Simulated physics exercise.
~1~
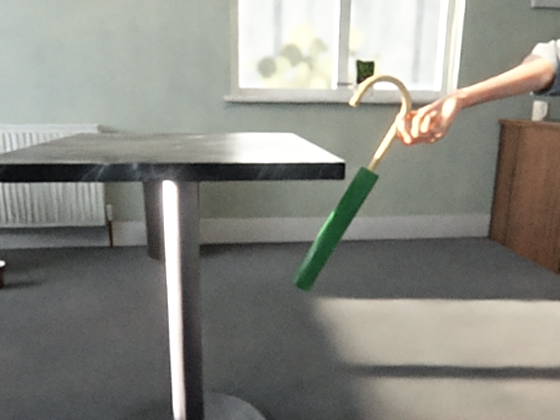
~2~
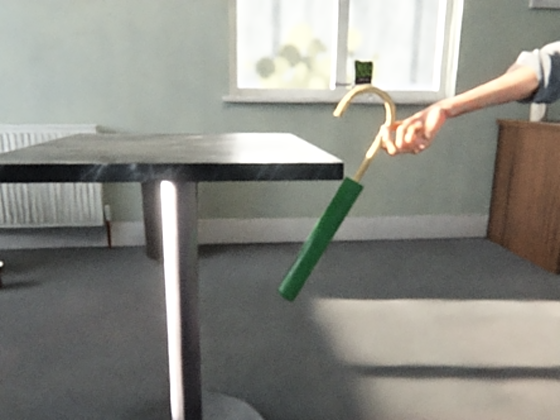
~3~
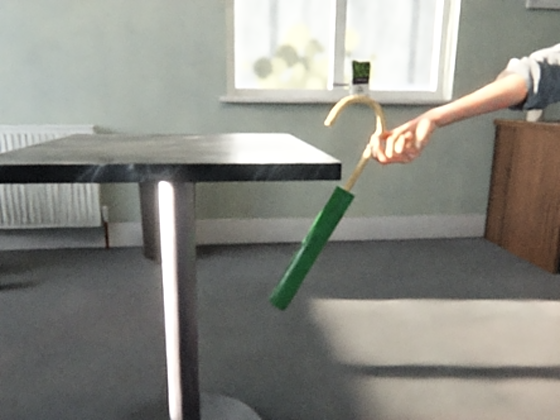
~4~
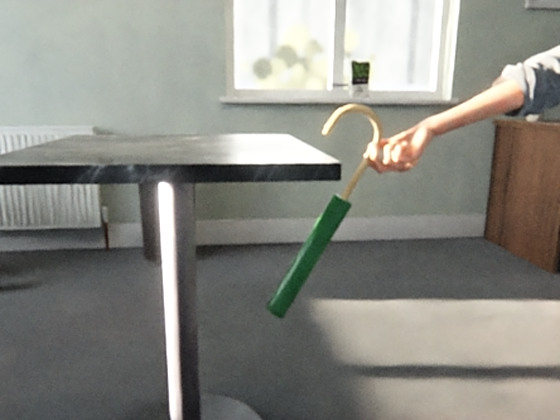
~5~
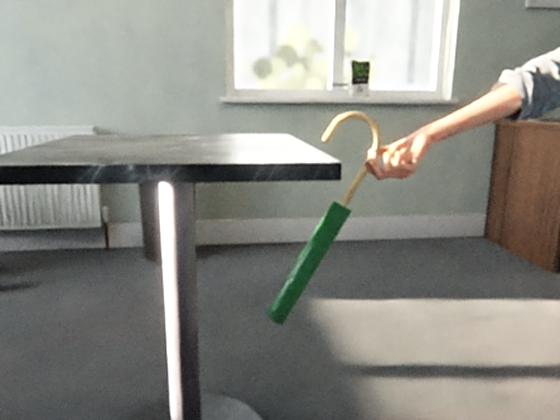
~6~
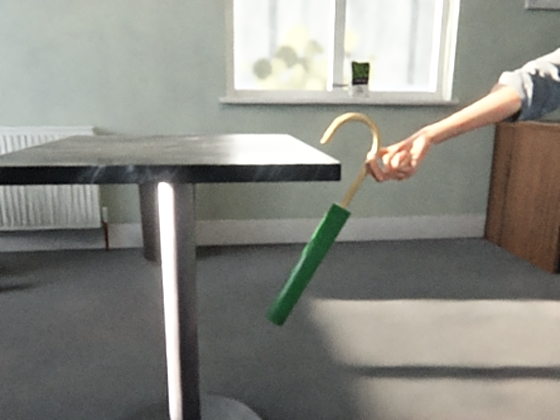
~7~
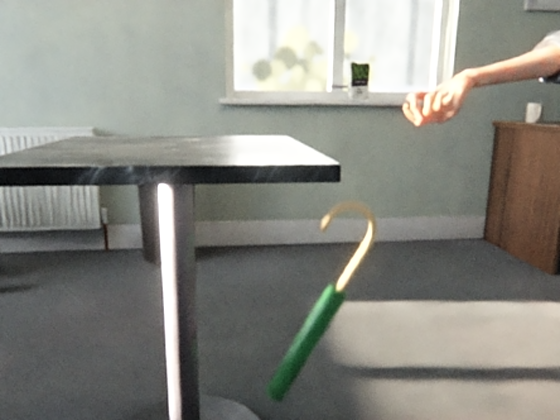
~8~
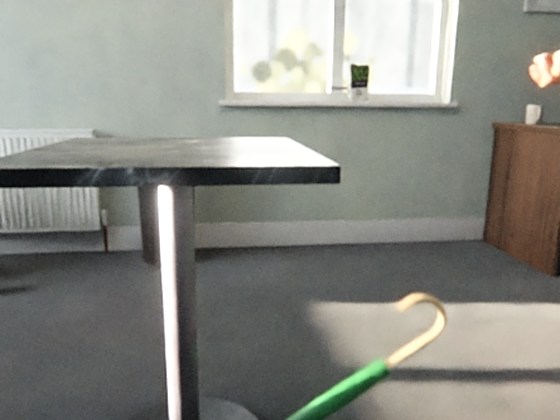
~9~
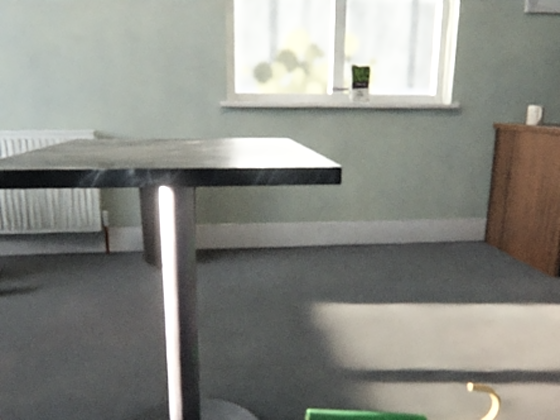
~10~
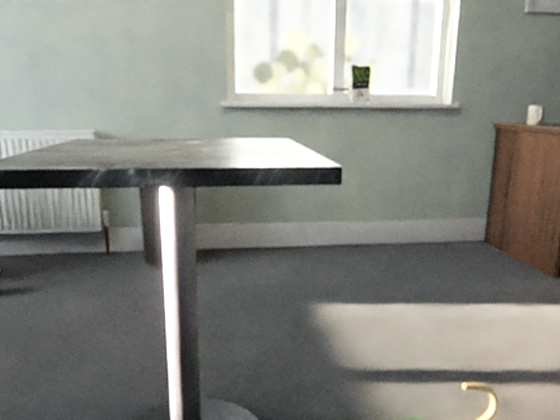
Beside a dark table in a green-walled room, a hand lowering a green umbrella, letting go, and the umbrella falling floorward.
